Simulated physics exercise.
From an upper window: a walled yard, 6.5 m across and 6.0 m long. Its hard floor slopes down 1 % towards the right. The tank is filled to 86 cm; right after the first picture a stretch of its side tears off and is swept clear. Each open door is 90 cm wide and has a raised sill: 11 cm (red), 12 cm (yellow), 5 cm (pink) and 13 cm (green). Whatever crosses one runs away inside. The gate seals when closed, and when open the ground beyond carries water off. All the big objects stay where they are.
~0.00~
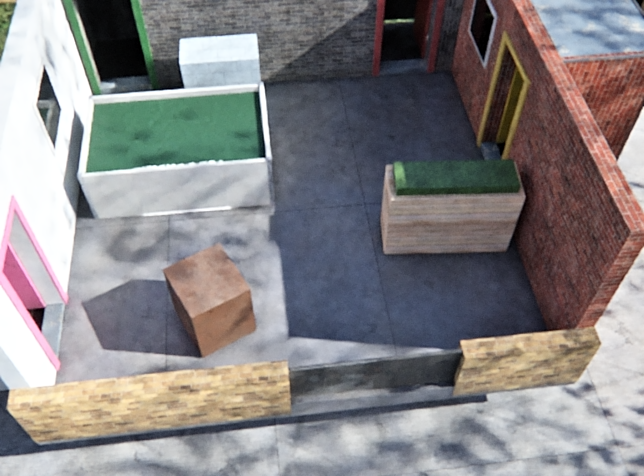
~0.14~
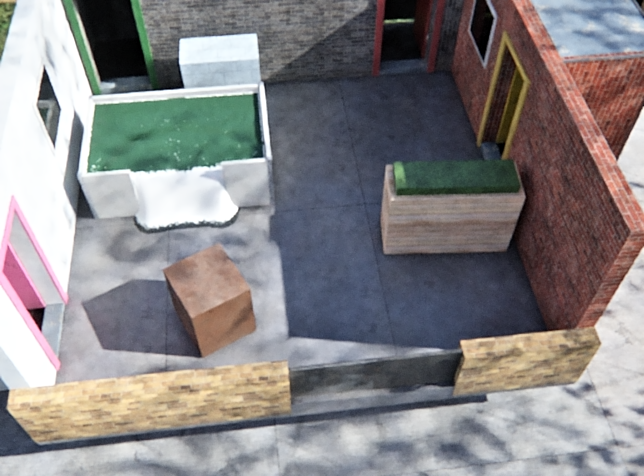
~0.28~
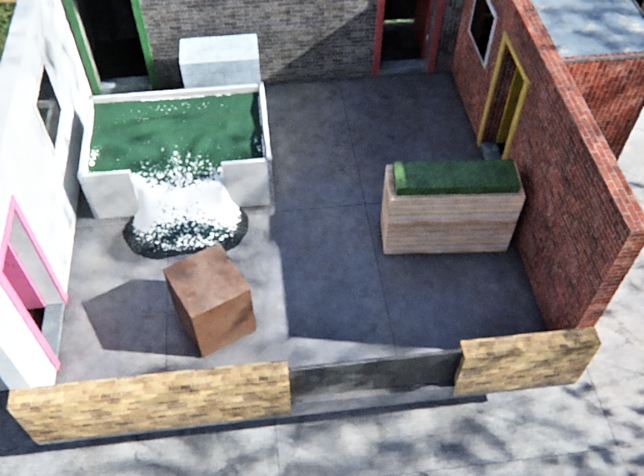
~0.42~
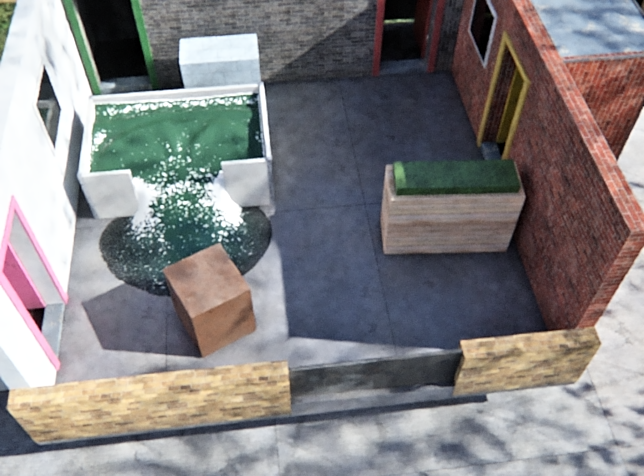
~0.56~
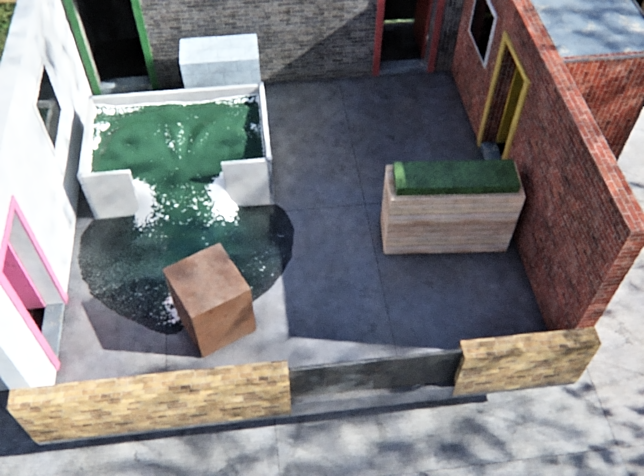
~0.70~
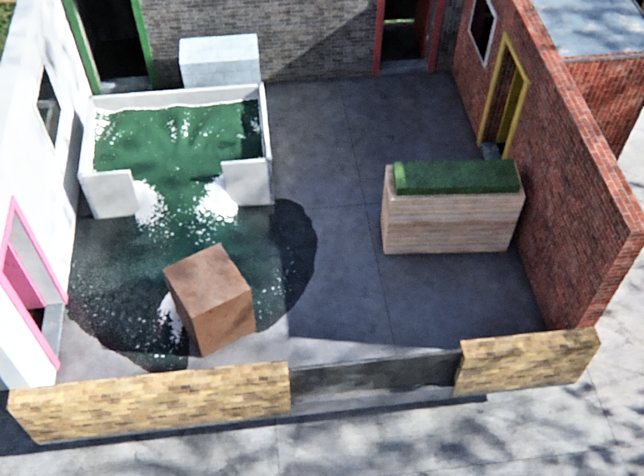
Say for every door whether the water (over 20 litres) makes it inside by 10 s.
Within that time: At the red door it keeps below the limit; at the yellow door it does not reach the limit; at the pink door it goes over the limit; at the green door it stays under the limit.
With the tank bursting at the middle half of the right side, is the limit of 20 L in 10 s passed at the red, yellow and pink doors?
Then: Red over, yellow above, pink below.
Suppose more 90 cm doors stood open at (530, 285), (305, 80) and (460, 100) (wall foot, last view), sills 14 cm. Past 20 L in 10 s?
In turn: Over, not over, under.
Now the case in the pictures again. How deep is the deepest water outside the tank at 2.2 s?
Roughly 41 cm.
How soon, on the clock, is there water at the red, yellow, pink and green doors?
Arrival: Red 5.0 s, yellow 3.4 s, pink 0.8 s, green 6.5 s.
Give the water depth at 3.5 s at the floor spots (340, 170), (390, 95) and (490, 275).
In that order: 0, 0 and 12 cm.
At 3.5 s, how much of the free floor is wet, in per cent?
Some 55 per cent of it.
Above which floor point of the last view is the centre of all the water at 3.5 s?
At about (242, 257).
After 1.4 s water covers 30 % of the floor and is deepest (68 cm) near (67, 410); red door not reached, yellow door not reached, pink door 15 cm at the sill, 5 L in, green door not reached.
After 2.2 s water covers 45 % of the floor and is deepest (41 cm) near (62, 336); red door not reached, yellow door not reached, pink door 30 cm at the sill, 118 L in, green door not reached.
After 3.5 s water covers 55 % of the floor and is deepest (29 cm) near (510, 338); red door not reached, yellow door 3 cm at the sill, 0 L in, pink door 24 cm at the sill, 354 L in, green door not reached.
After 6.0 s water covers 75 % of the floor and is deepest (30 cm) near (509, 260); red door 11 cm at the sill, 0 L in, yellow door 3 cm at the sill, 0 L in, pink door 16 cm at the sill, 593 L in, green door not reached.
After 10.0 s water covers 95 % of the floor and is deepest (17 cm) near (554, 346); red door 6 cm at the sill, 1 L in, yellow door 2 cm at the sill, 0 L in, pink door 10 cm at the sill, 687 L in, green door 4 cm at the sill, 0 L in.
